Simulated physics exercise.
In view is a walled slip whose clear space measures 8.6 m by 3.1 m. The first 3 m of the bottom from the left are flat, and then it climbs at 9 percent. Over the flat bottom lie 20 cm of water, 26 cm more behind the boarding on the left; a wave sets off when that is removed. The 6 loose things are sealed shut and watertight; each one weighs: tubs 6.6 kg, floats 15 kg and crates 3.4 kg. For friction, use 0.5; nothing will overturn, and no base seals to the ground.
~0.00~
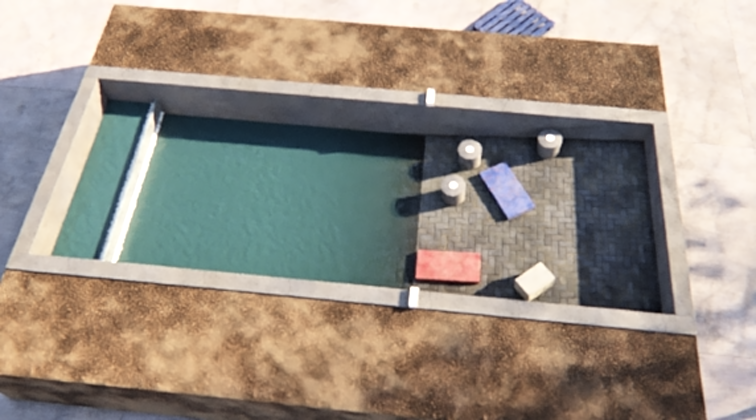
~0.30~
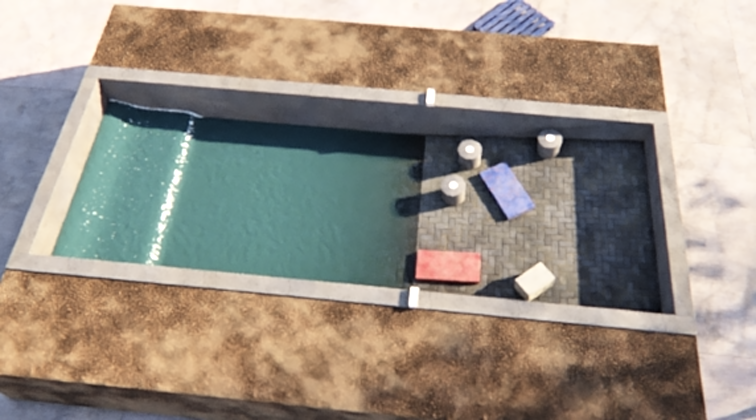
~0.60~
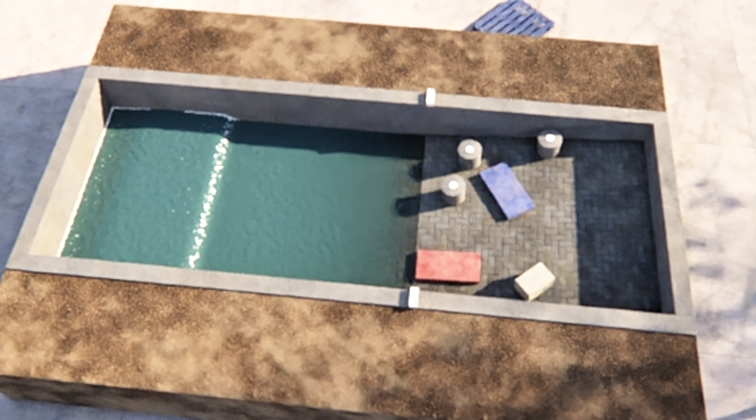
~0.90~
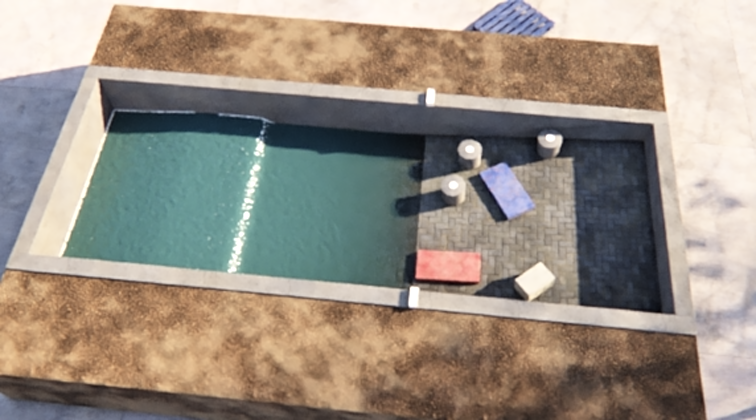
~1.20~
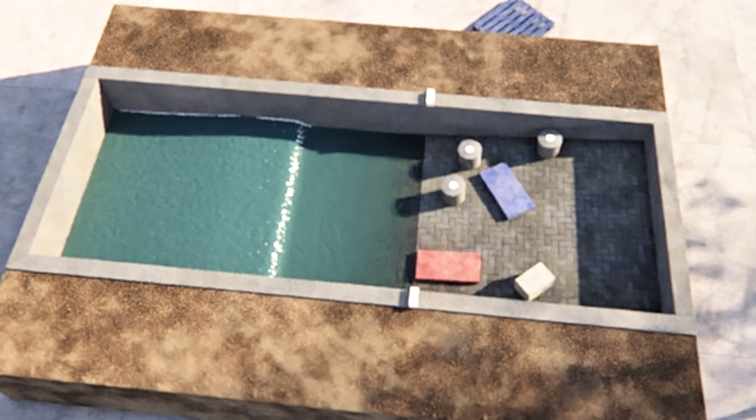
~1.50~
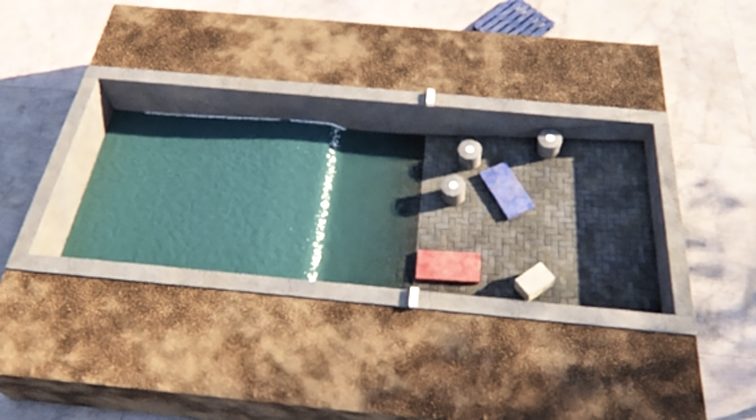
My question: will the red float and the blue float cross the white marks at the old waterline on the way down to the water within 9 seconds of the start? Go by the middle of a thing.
The red float is out beyond the marks; the blue float lags behind the marks.
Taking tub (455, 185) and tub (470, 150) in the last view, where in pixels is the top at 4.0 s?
Roughly (492, 206), then roughly (516, 142).
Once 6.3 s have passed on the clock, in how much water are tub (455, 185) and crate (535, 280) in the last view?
Depths: Near 3 cm, then near 2 cm.
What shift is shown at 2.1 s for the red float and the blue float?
By then roughly 0 cm and 0 cm, respectively.
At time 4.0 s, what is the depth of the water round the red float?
Near 6 cm deep.
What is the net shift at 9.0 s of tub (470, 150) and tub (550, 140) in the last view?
60 cm, 5 cm.
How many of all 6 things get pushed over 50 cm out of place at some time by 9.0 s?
The total is 5.
After 2.1 s the red float is near (449, 266), 0.0 m from its start, aground; the blue float is near (507, 189), 0.0 m from its start, aground; 0 of 6 are over the mark; 0 afloat.
After 4.0 s the red float is near (446, 264), 0.1 m from its start, afloat; the blue float is near (510, 188), 0.0 m from its start, aground; 0 of 6 are over the mark; 2 afloat.
After 6.3 s the red float is near (332, 261), 1.7 m from its start, afloat; the blue float is near (458, 189), 0.7 m from its start, aground; 1 of 6 are over the mark; 1 afloat.
After 9.0 s the red float is near (269, 246), 2.6 m from its start, afloat; the blue float is near (449, 189), 0.9 m from its start, aground; 2 of 6 are over the mark; 2 afloat.
